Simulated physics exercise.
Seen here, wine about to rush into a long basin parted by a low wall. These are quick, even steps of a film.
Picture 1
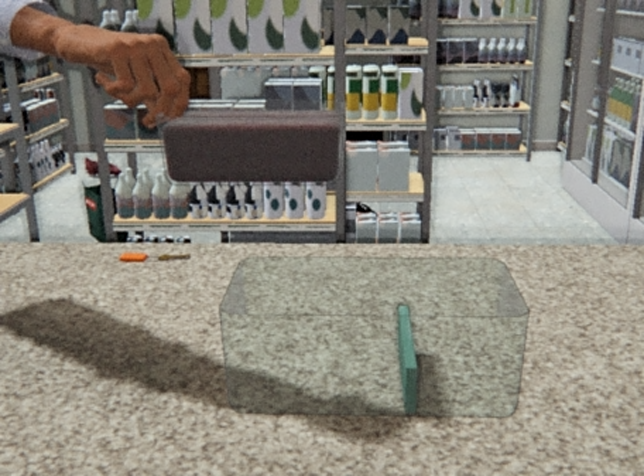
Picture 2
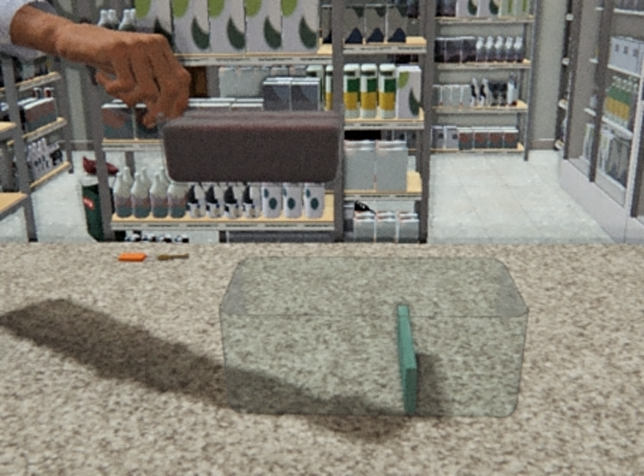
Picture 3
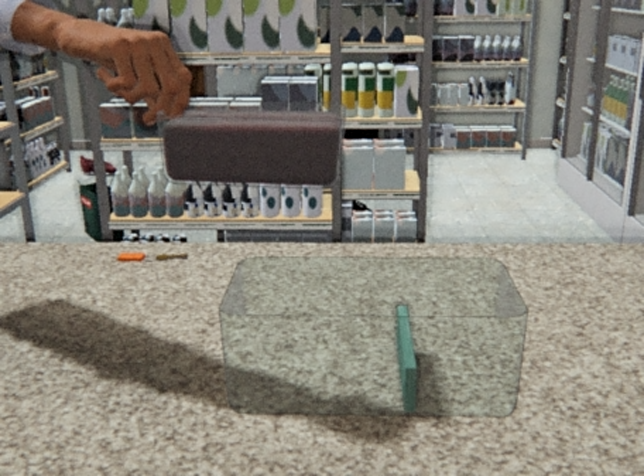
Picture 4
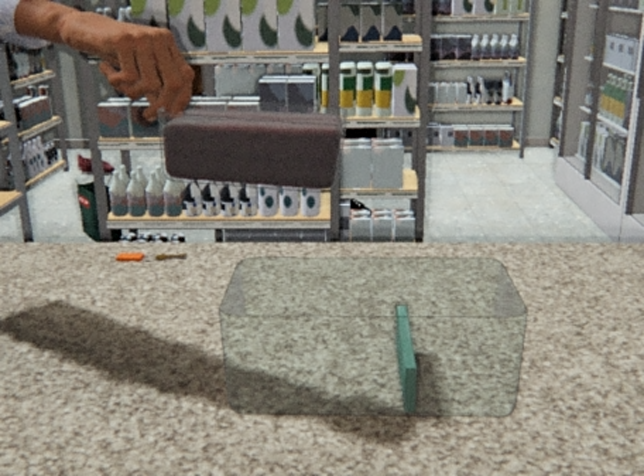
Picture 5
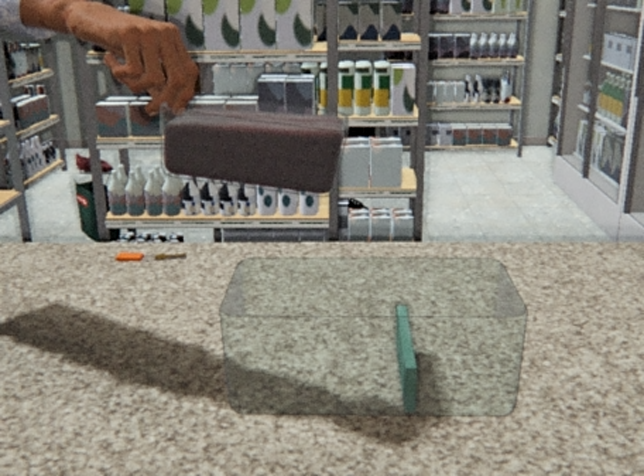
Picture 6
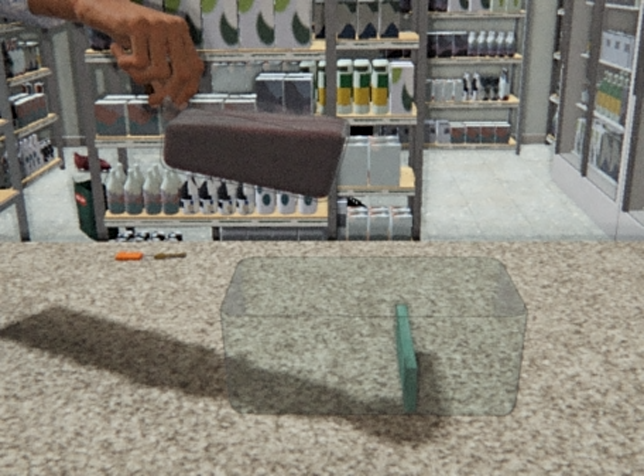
A dark, rounded block-shaped container hangs level beside a hand at the upper left, above a clear basin with a low green wall inside. It then tilts slowly clockwise, its right end dipping a little while the hand stays near its left end, and the basin below stays still.
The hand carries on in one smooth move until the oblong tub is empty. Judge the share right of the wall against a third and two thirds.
The share right of the wall is between a third and two thirds.
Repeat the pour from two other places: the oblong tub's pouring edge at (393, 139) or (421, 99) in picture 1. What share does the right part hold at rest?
About 75 and 65 per cent.
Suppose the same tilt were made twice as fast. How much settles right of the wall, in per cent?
About 25 per cent.
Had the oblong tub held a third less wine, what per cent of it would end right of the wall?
Some 35 per cent.
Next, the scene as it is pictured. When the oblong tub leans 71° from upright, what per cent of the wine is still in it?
Close to 25 per cent.
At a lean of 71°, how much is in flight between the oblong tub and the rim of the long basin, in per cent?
Close to 45 per cent.
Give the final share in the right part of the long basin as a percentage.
Near 50 %.
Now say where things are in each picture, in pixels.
In the first picture, it leans 0°; its right rim is at (344, 110); the wine meets the walls at (172, 119) and (342, 118); the long basin's rim runs from (231, 285) to (515, 287); the wall's top is at (407, 336).
In the second picture, it leans 1°; its right rim is at (344, 111); the wine meets the walls at (172, 119) and (341, 119).
In the third picture, it leans 2°; its right rim is at (344, 114); the wine meets the walls at (172, 118) and (342, 120).
In the fourth picture, it leans 5°; its right rim is at (345, 118); the wine meets the walls at (173, 118) and (343, 123).
In the fifth picture, it leans 8°; its right rim is at (347, 124); the wine meets the walls at (174, 117) and (344, 124).
In the sixth picture, it leans 12°; its right rim is at (348, 131); the wine meets the walls at (175, 118) and (347, 128); 1 per cent is over the edge.
A moment on, the oblong tub is tipped part way and 24 per cent is still to pour, 3 is left of the wall and 27 right of it.
Next, the oblong tub is tipped right over and 3 per cent is still to pour, 34 is left of the wall and 52 right of it.
Then the oblong tub is tipped right over and 0 per cent is still to pour, 40 is left of the wall and 52 right of it.
Later the oblong tub is tipped right over and 0 per cent is still to pour, 40 is left of the wall and 52 right of it.
At rest 40 per cent lies left of the wall, 52 right of it and 7 outside.
